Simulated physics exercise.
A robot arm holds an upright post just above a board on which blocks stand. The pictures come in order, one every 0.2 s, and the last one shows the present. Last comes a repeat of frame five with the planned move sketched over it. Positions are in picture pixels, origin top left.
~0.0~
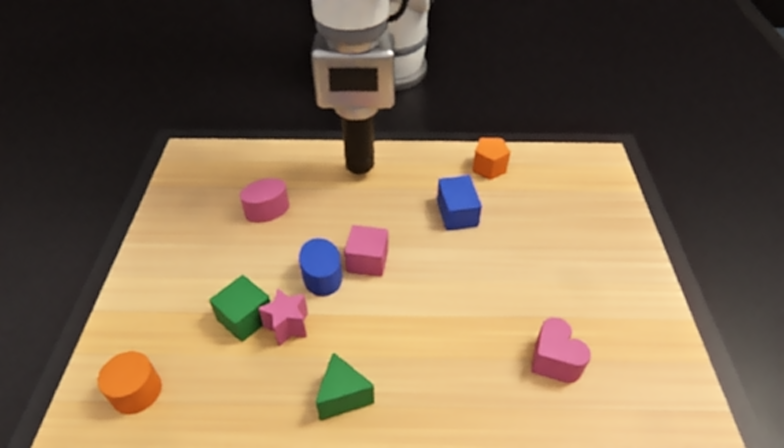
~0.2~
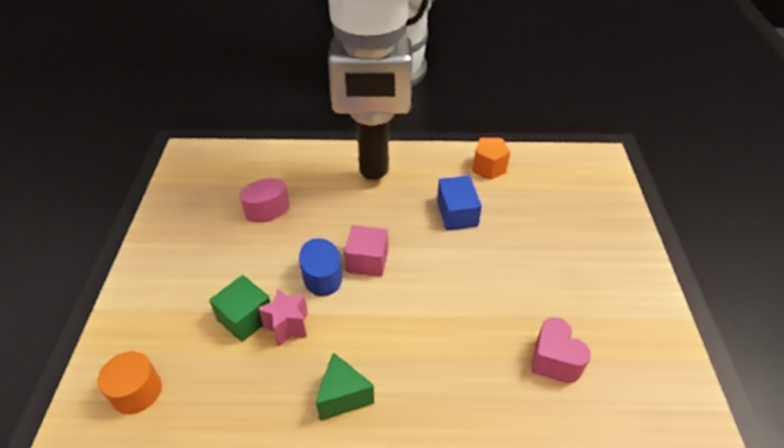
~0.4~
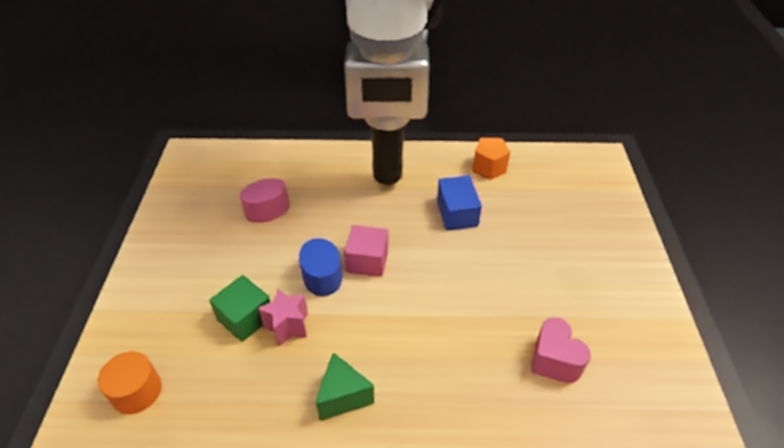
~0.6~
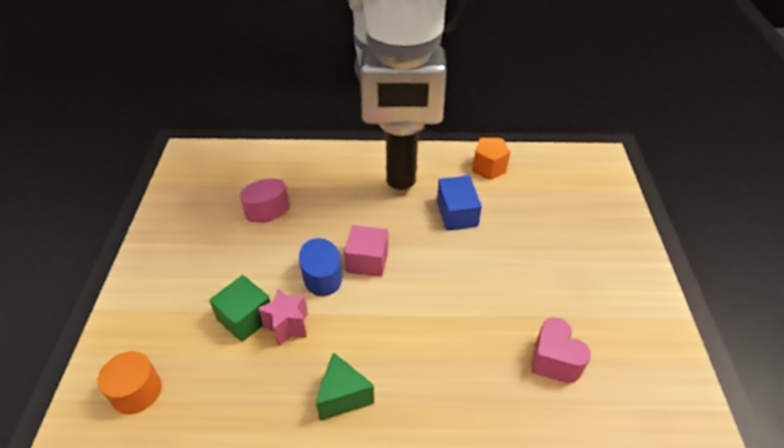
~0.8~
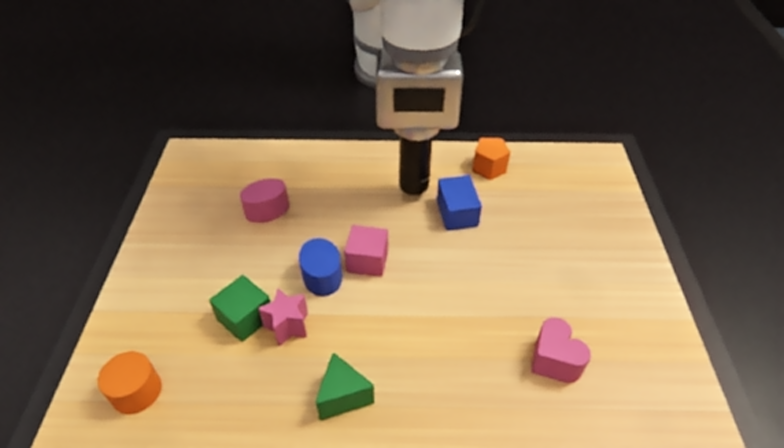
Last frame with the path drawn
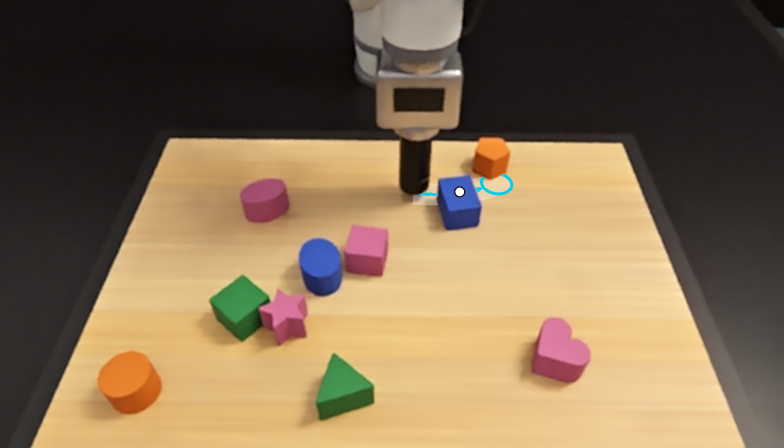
Robot arm moving its black post slowly rightward above a wooden board of colourful blocks, nearing the blue block, the blocks staying still.
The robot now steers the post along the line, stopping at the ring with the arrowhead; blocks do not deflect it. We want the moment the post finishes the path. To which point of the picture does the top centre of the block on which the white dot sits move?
Put as a pixel place, it's (483, 199).
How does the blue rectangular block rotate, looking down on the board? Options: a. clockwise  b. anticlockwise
Choice a: Clockwise.
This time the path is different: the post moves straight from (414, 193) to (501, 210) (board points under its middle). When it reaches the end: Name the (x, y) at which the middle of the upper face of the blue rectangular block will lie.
I'd say the blue rectangular block ends with its top centre at (502, 213).
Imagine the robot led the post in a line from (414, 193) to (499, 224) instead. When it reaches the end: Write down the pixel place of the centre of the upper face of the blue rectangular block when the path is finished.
Its top middle is near (530, 223).
Path on the board, from (414, 193) through (443, 194) and (471, 191) to (497, 183); the dot is on the blue rectangular block.
On the path given first. One third of the way, post (444, 187); blue rectangular block (473, 197), turned 25° clockwise.
Two thirds of the way, post (472, 183); blue rectangular block (483, 198), turned 60° clockwise.
At the end, post (498, 176); blue rectangular block (483, 199), turned 60° clockwise; orange pentagonal block (497, 143), turned 35° anticlockwise.
